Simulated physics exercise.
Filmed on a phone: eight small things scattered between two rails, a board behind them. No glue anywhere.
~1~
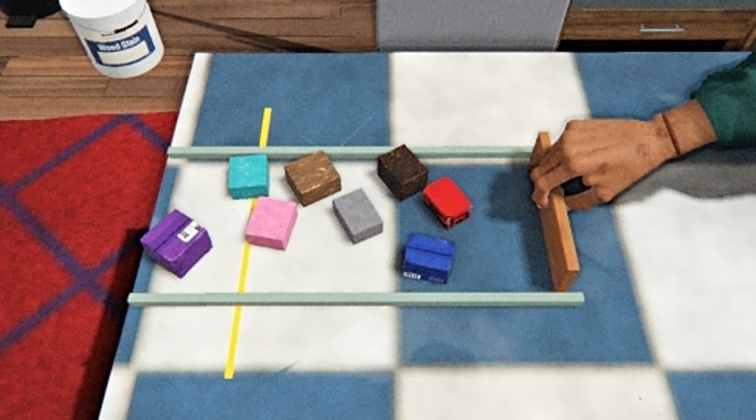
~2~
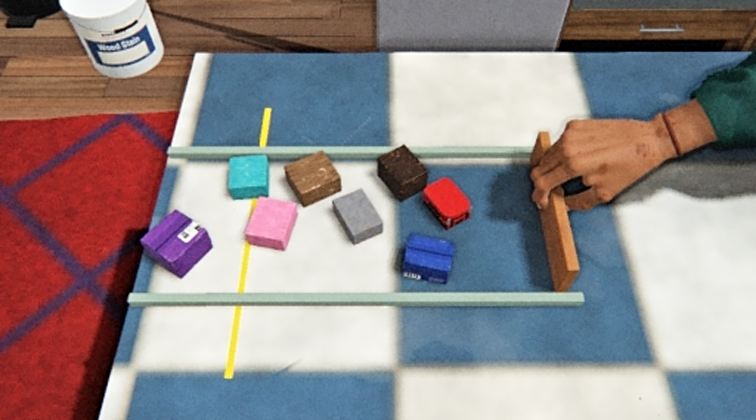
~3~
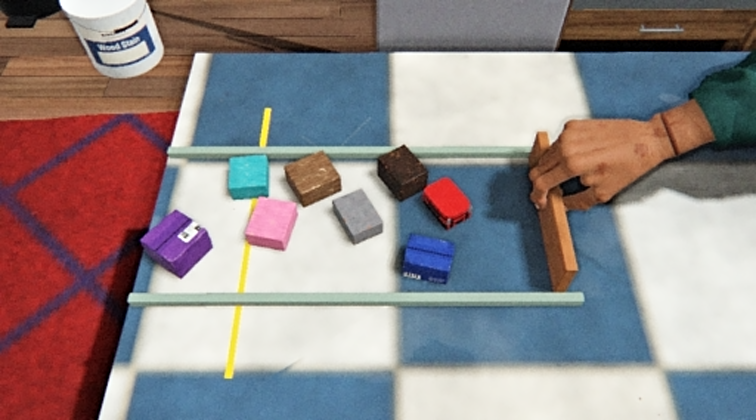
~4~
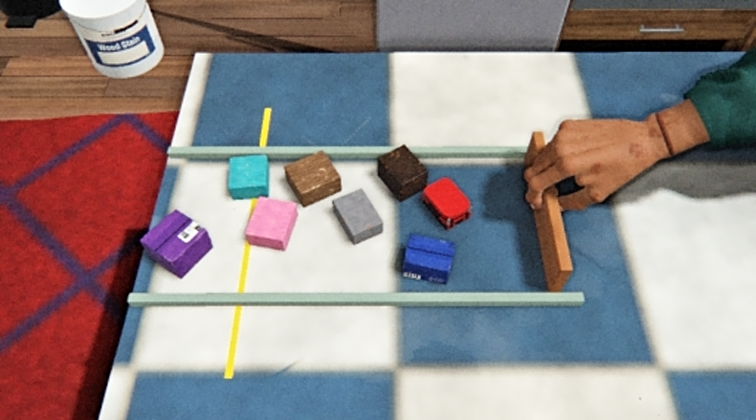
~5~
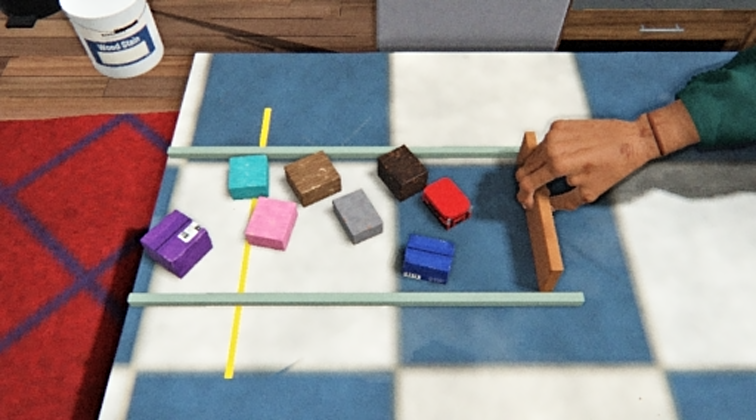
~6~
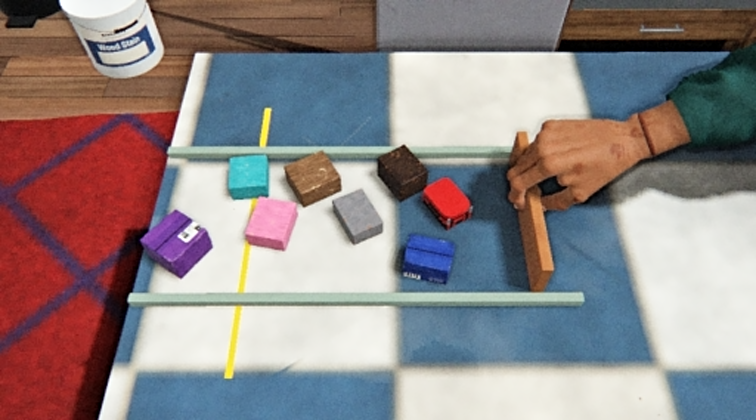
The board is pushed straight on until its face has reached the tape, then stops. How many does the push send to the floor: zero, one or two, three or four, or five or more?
Here the number that fall off is one or two.
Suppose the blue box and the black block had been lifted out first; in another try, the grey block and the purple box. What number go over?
0 in the first case, 0 in the second.
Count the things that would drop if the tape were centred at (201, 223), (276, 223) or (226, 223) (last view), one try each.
The counts: 4, 0 and 3.
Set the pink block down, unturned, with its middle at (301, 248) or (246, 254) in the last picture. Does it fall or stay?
The pink block remains up; remains up.
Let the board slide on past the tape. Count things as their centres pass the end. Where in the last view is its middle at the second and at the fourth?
At (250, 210) for the second, at (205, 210) for the fourth.
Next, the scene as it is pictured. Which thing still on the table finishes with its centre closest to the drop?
It is the turquoise block.
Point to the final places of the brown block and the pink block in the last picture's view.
First (201, 176), then (165, 225).
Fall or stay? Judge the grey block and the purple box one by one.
The grey block stays on, the purple box is lost.
Soon after, none off yet; purple box at rest near (178, 244); turquoise block at rest near (249, 177); pink block at rest near (272, 224).
In the end, the number that fall off is one or two; gone, purple box.
